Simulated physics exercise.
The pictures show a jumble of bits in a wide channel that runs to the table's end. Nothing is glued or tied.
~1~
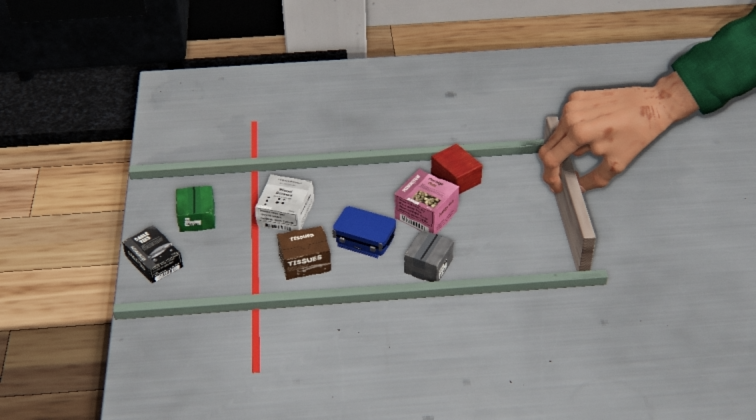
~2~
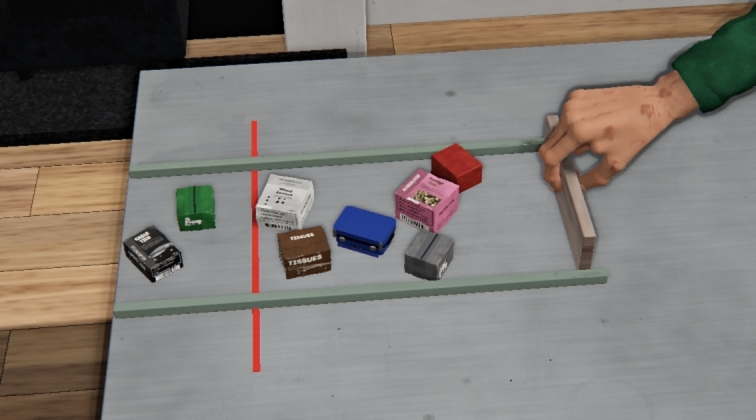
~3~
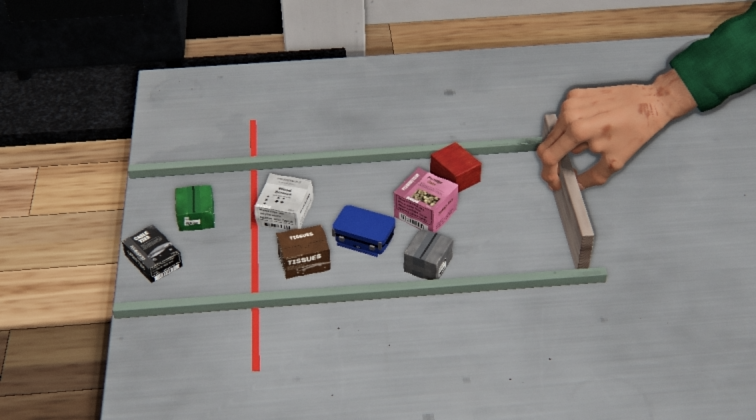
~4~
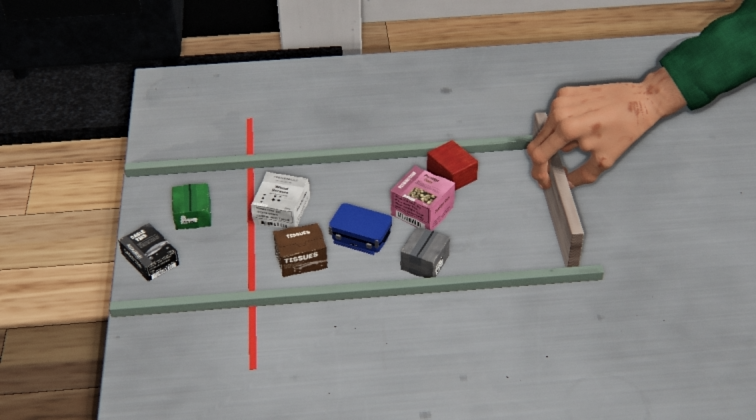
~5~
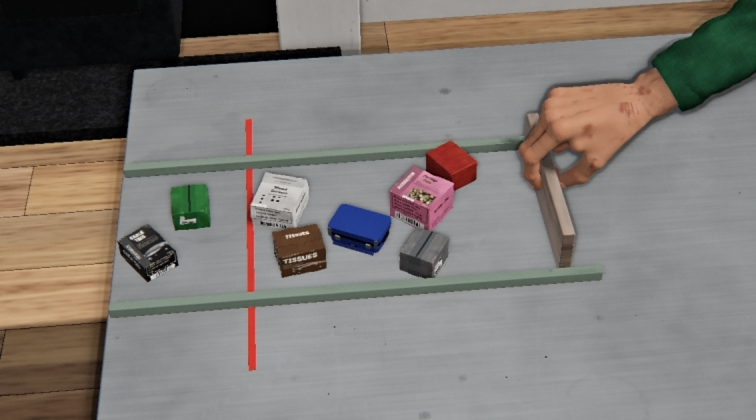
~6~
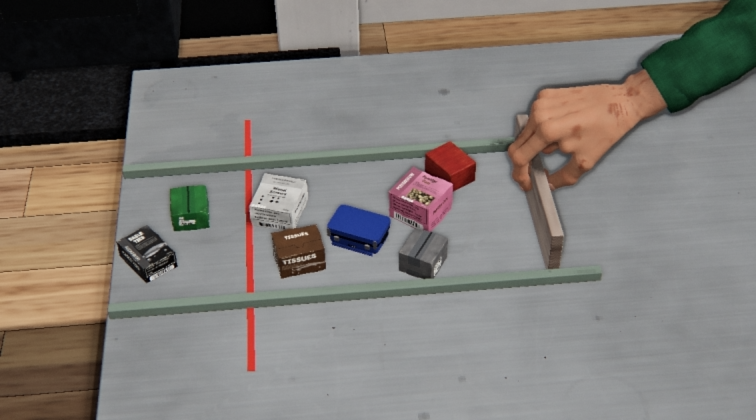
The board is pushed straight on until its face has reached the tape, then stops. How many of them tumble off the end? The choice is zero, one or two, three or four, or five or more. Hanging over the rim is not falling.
Outcome: The number that fall off is zero.
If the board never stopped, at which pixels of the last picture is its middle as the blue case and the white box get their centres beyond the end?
At (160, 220) for the blue case; at (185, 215) for the white box.
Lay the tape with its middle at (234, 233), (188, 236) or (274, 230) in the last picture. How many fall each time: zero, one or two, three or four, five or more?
One after another: Zero; either one or two; not one.
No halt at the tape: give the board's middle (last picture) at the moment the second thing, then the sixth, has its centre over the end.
At (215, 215) for the second, at (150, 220) for the sixth.
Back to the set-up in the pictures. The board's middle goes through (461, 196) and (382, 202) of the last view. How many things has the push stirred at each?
The counts are 1 and 5.
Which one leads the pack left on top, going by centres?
The green box ends nearest.
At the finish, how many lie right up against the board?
The number is 3.
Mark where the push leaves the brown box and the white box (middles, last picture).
The brown box at (182, 272), the white box at (181, 194).
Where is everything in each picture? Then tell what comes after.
In the first picture, black box (153, 254); green box (196, 209); white box (285, 204); board (567, 193); tape (255, 233).
In the second picture, green box (196, 208); grey box (429, 256).
In the third picture, white box (284, 203); blue case (364, 232).
In the fourth picture, black box (149, 252); pink box (423, 199).
In the fifth picture, green box (191, 207); board (548, 189).
In the sixth picture, black box (147, 254); green box (190, 208); white box (279, 202); board (537, 191); tape (249, 231).
A little later, none off yet; black box at rest near (147, 254); green box at rest near (190, 208); white box at rest near (279, 202).
Next, none off yet; black box at rest near (147, 254); green box at rest near (190, 208); white box shifted a little near (252, 199).
When it is over, the number that fall off is zero.
